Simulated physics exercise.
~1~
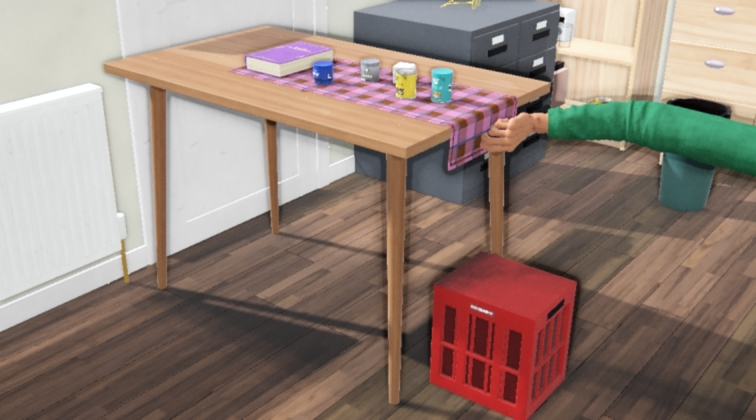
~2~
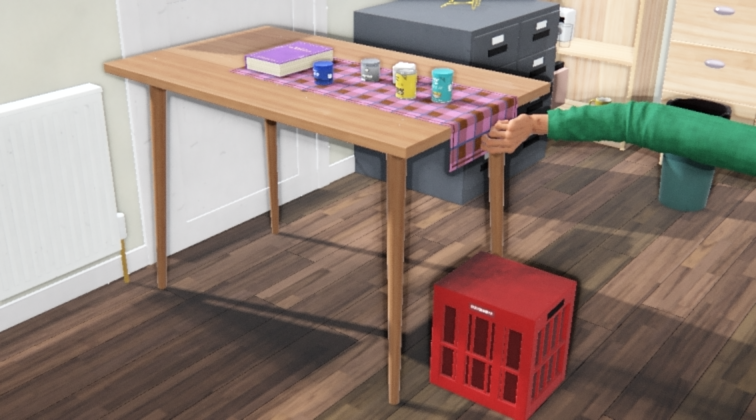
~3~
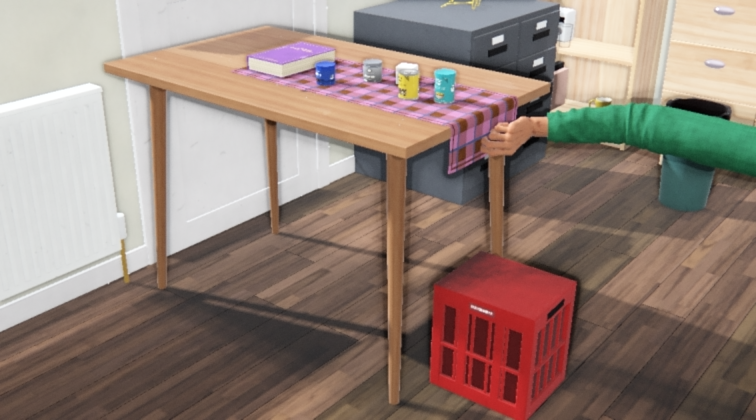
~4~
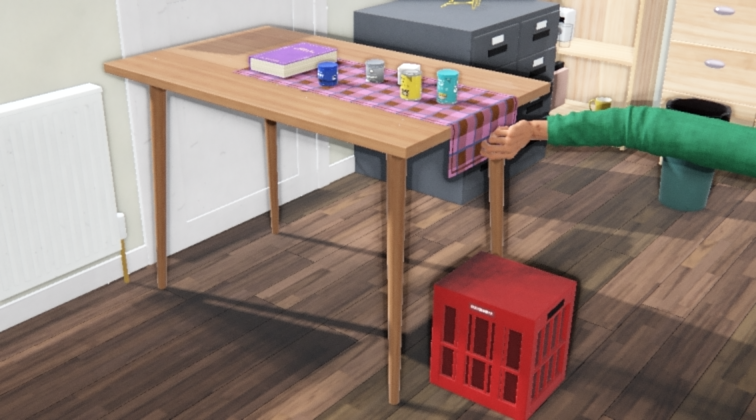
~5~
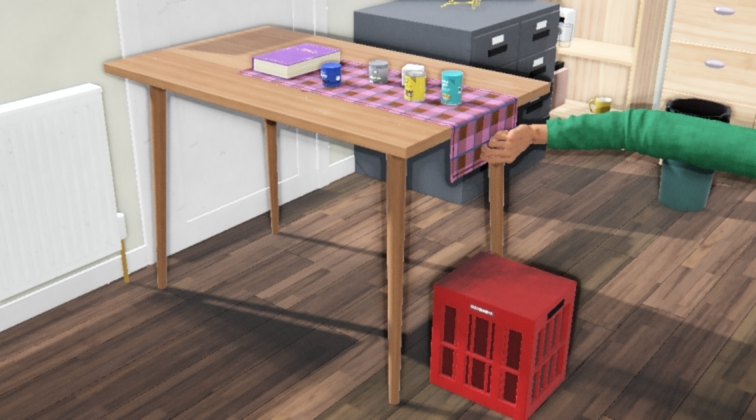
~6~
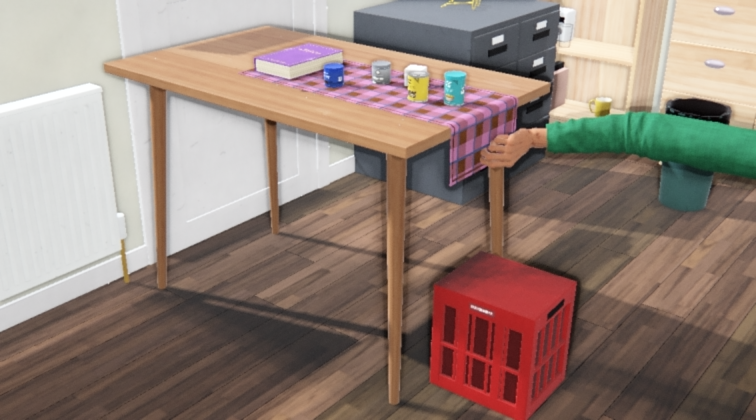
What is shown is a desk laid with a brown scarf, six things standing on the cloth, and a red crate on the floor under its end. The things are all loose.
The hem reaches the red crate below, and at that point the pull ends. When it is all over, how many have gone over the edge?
By the end, three will have gone over.
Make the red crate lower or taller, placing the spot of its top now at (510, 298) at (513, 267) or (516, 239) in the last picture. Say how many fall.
If so, 2 and 1.
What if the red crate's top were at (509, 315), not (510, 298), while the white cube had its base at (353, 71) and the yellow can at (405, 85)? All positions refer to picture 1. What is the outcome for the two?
The white cube ends up still on top and the yellow can ends up off the top.
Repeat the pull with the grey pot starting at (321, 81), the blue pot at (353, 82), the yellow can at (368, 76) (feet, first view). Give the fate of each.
Here's what happens: The grey pot remains aboard, the blue pot remains aboard, the yellow can remains aboard.
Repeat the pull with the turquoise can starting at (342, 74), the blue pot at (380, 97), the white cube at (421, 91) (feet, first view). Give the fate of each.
Turquoise can - stays aboard, blue pot - leaves the top, white cube - leaves the top.
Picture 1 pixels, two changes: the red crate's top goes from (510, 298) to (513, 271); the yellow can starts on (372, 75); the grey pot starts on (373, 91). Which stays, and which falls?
Observed: Yellow can remains seated; grey pot remains seated.
Early on, hem near (481, 220); turquoise can gone.
Midway, hem on the crate; turquoise can, yellow can and white cube gone.
Finally, hem on the crate; turquoise can, yellow can and white cube gone. It carries off three.
